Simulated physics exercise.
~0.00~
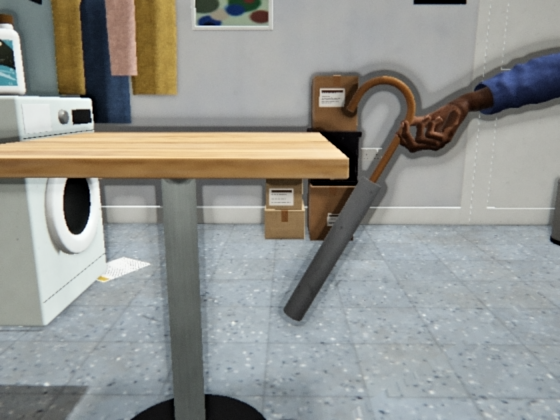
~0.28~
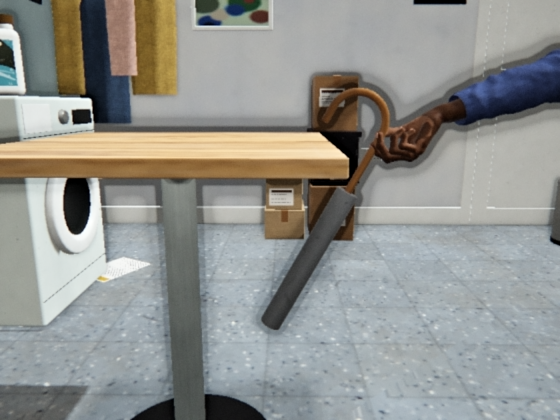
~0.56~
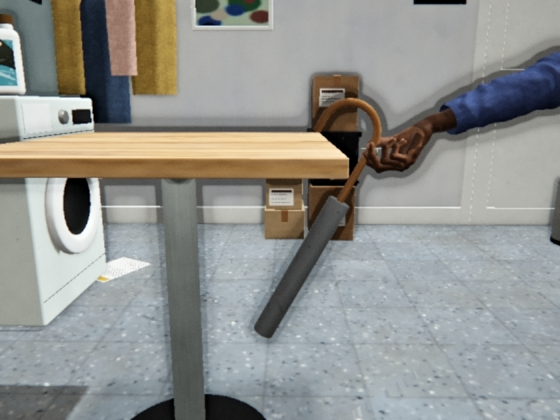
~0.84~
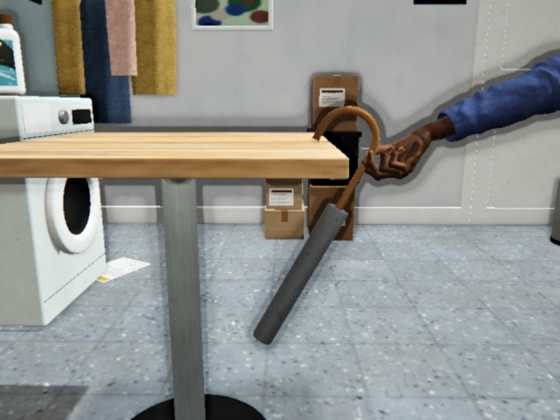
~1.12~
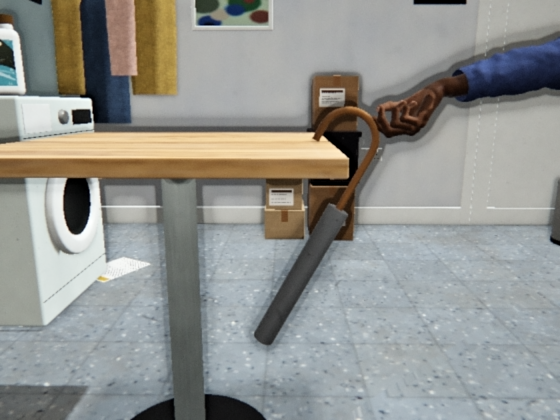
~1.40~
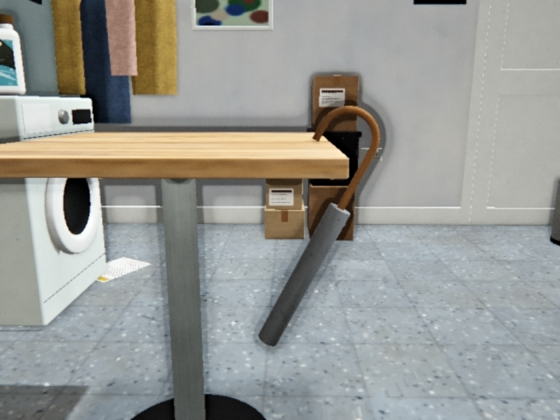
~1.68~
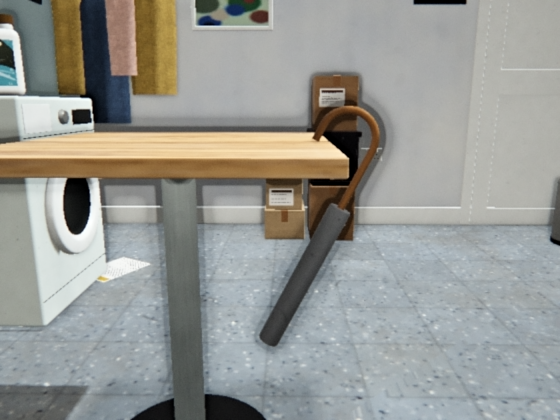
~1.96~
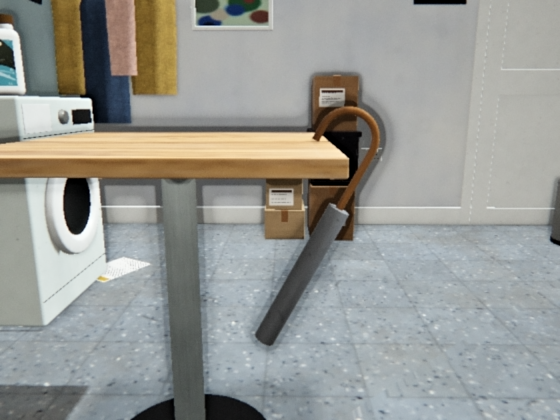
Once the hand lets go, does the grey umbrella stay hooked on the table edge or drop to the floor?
The grey umbrella stays hooked on the table edge. It hangs there at a slant after the hand has drawn away.
